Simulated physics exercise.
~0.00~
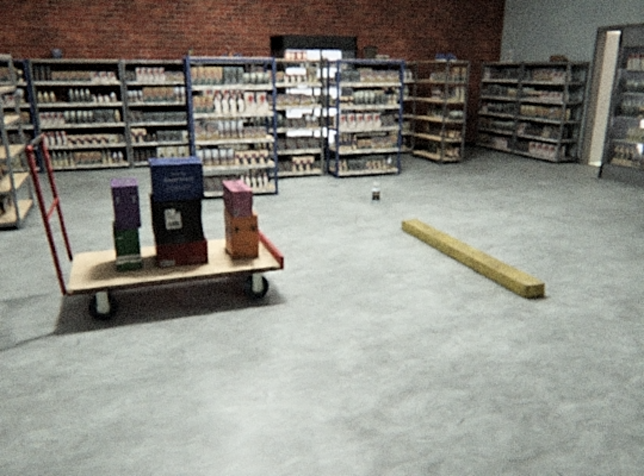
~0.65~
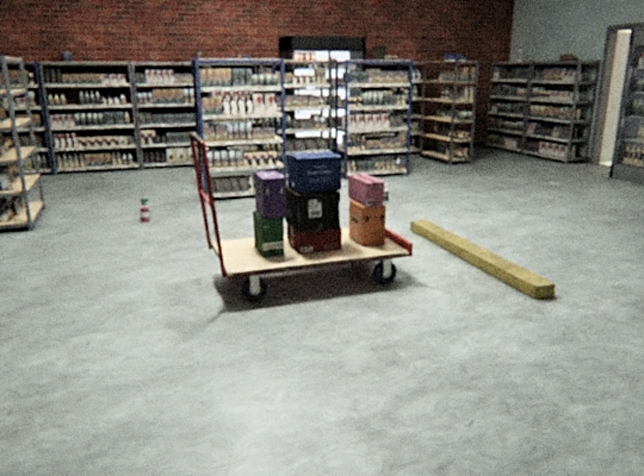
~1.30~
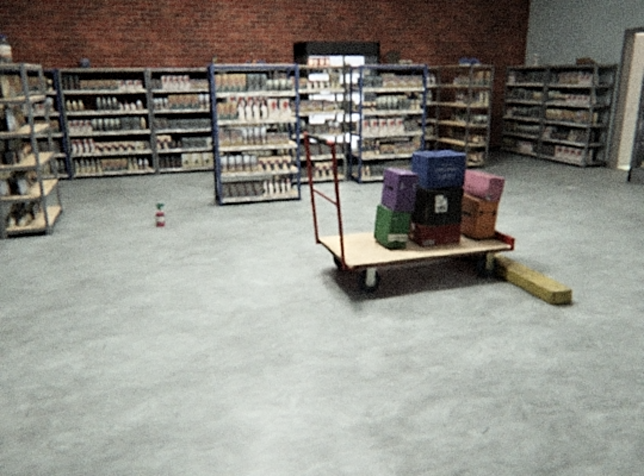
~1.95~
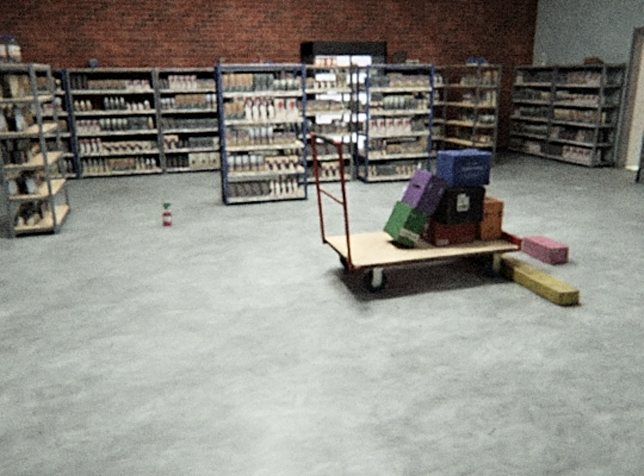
In a storeroom, a loaded trolley rolls right into a kerb, and a pink carton falls off.
